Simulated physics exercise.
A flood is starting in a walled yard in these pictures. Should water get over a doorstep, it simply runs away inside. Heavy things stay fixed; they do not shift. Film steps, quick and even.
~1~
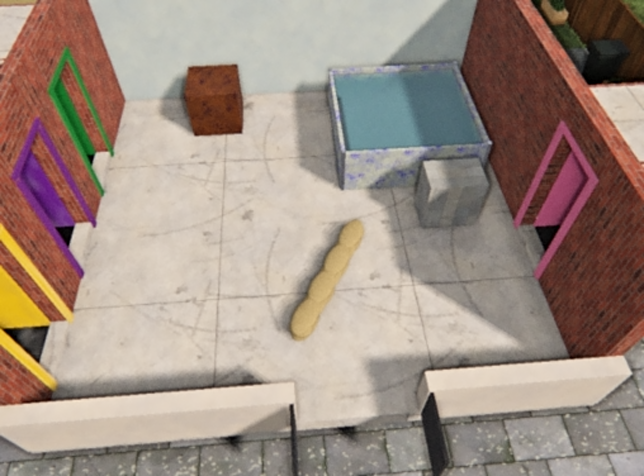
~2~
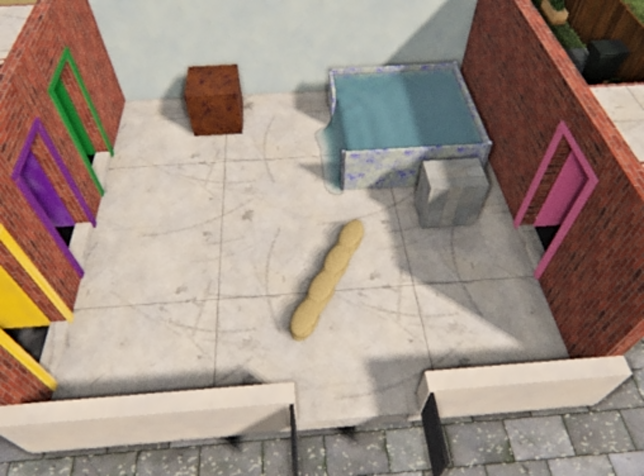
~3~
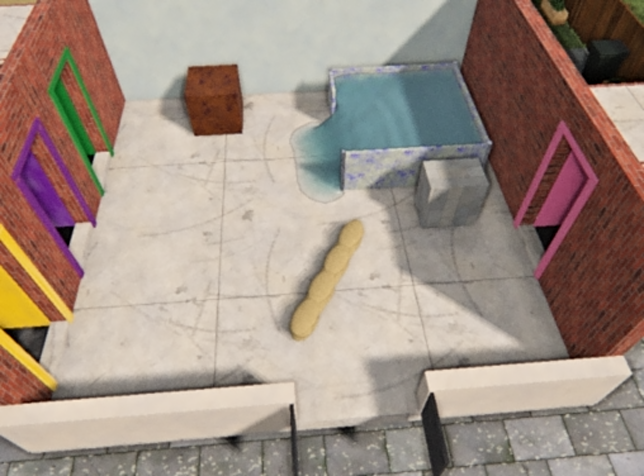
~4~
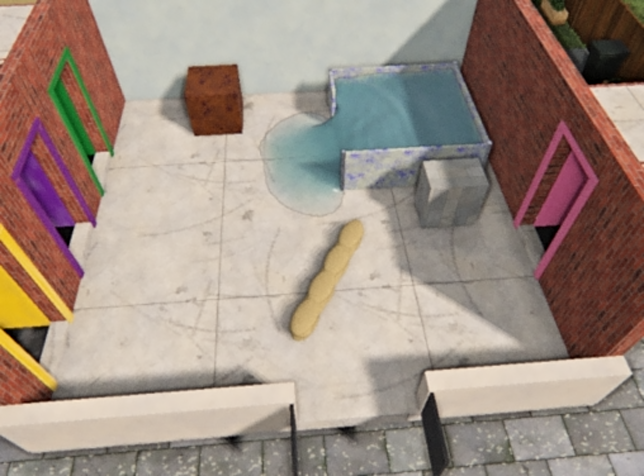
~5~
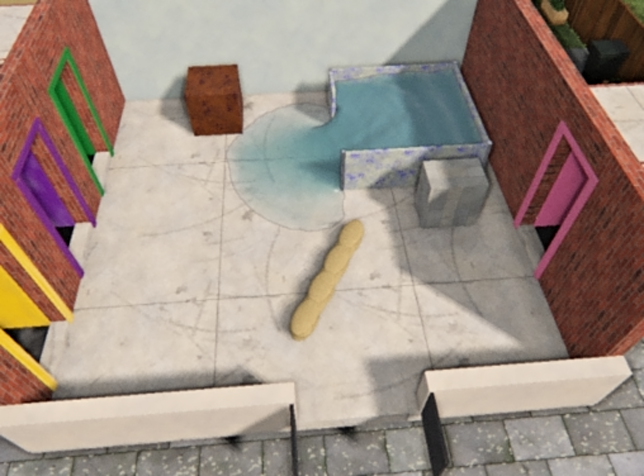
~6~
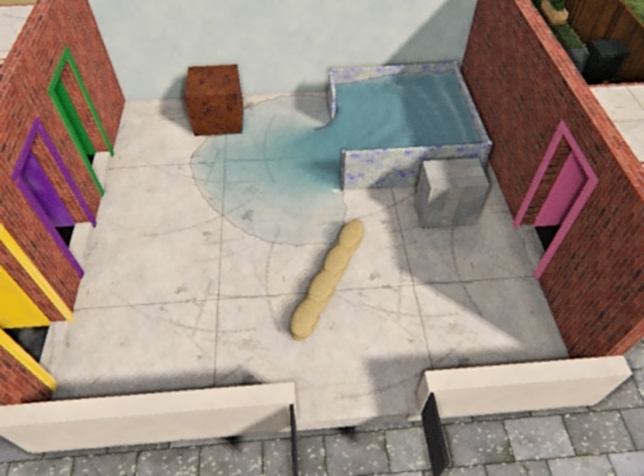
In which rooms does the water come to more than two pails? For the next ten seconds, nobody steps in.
Behind the purple door, more than two pails; behind the pink door, two pails or fewer; behind the green door, more than two pails; behind the yellow door, more than two pails.
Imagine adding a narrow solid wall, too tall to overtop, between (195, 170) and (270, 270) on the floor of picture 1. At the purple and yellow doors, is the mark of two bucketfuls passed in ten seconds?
In turn: The purple door stays shy of it; the yellow door tops the mark.
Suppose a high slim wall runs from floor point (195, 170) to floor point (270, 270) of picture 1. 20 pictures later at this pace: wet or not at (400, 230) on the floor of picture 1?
Answer: That point is left unsoaked.
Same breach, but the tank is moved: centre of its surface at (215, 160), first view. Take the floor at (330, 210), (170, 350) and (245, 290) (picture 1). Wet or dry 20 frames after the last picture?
Spared, hit, spared.
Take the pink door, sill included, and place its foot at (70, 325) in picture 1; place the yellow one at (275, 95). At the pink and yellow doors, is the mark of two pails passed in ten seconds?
I'd say the pink door overflows, while the yellow door overflows.
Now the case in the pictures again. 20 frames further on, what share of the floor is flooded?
Near 65 in a hundred.
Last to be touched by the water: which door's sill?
I'd go with the pink one.
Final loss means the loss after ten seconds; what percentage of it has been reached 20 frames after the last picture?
Roughly 45 per cent.
A moment on, water covers 35 % of the floor; the purple door not reached, the pink door not reached, the green door under two buckets in, the yellow door not reached.
Next, water covers 50 % of the floor; the purple door under two buckets in, the pink door not reached, the green door far over two buckets in, the yellow door wet at the sill, nothing in.
Then, water covers 65 % of the floor; the purple door over two buckets in, the pink door not reached, the green door far over two buckets in, the yellow door over two buckets in.
Later, water covers 80 % of the floor; the purple door far over two buckets in, the pink door not reached, the green door far over two buckets in, the yellow door far over two buckets in.
In the end, water covers 95 % of the floor; the purple door far over two buckets in, the pink door wet at the sill, nothing in, the green door far over two buckets in, the yellow door far over two buckets in.
